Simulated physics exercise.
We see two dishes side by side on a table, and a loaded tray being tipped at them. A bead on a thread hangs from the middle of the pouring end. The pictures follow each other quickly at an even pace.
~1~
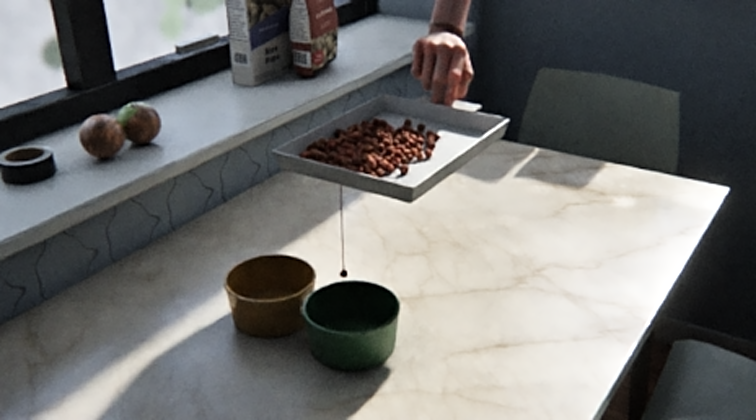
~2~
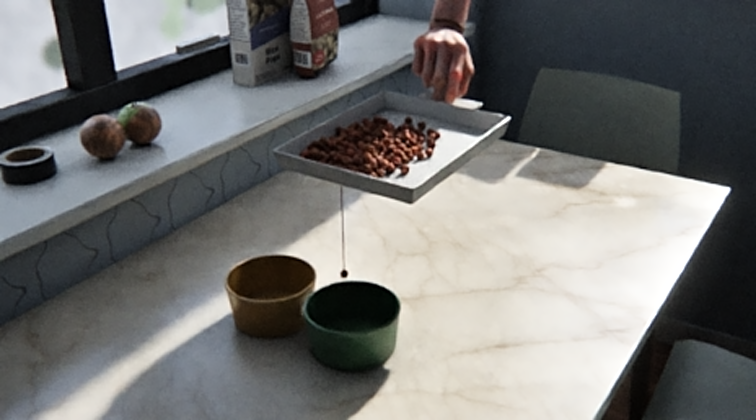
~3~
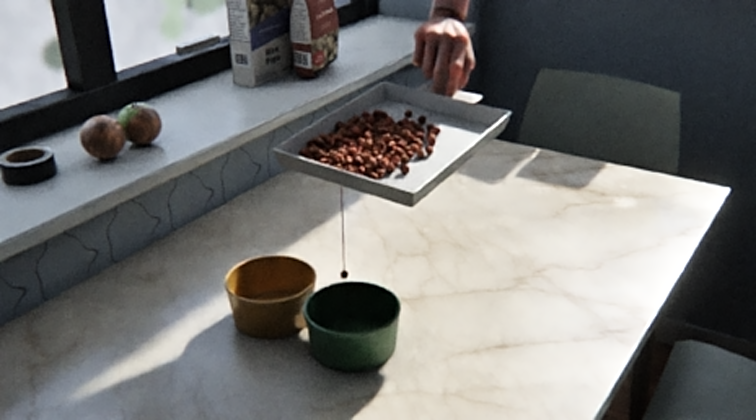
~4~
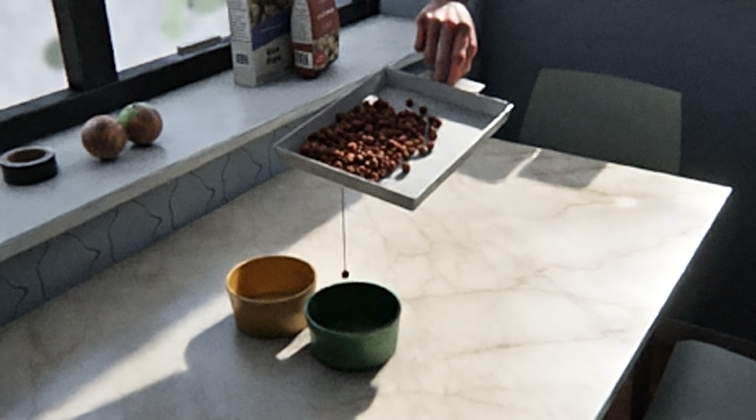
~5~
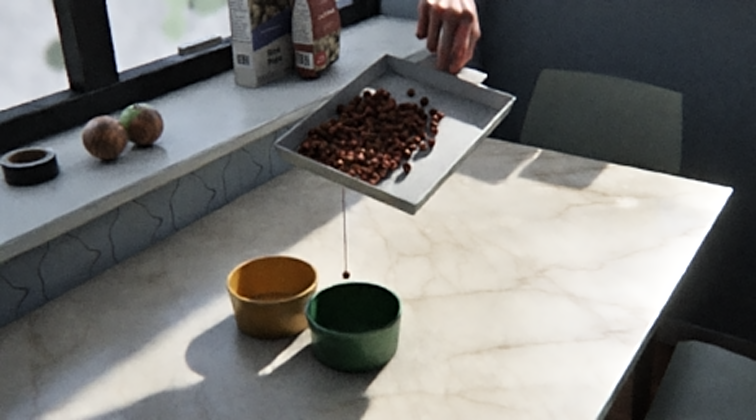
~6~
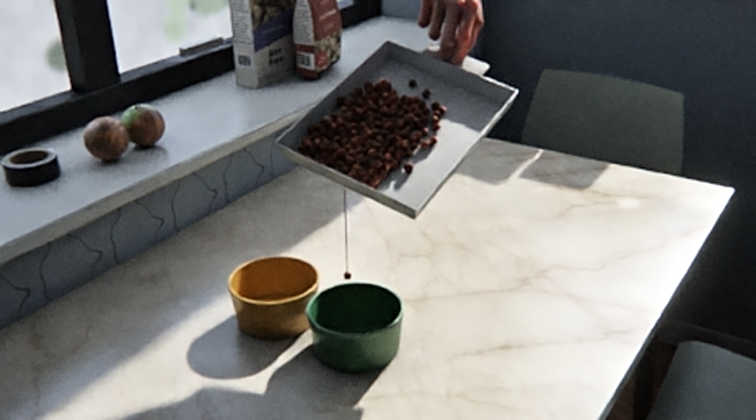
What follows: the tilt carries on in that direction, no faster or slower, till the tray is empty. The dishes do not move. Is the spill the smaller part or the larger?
Caught overall: Only the smaller part.
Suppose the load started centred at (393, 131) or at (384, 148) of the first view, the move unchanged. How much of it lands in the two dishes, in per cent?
In turn 30 and 50 in a hundred.
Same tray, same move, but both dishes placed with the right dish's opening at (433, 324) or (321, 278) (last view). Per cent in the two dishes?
In turn 60 and 0 in a hundred.
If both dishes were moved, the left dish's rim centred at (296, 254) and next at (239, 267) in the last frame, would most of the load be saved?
The first try: The smaller part. The second: Under half.
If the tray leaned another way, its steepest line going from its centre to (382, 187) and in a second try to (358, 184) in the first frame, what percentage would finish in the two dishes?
Near 60 % and 50 %.
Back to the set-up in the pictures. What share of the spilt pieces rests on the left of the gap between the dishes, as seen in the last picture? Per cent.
About 10 per cent.
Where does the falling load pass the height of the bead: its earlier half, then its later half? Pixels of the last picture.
Early half (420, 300), late half (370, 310).
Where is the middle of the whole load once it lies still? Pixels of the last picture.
Around (406, 361).
Soon after the last picture, tray tipped steeply; nearly all on the tray; a stray few in the air.
A little later, tray tipped past a quarter turn; most on the tray; a stray few in the right dish; a small part outside both.
Later still, tray tipped past a quarter turn; about a third in the right dish; about two thirds outside both.
At rest, tray tipped past a quarter turn; about a third in the right dish; none in the left dish; about two thirds outside both.
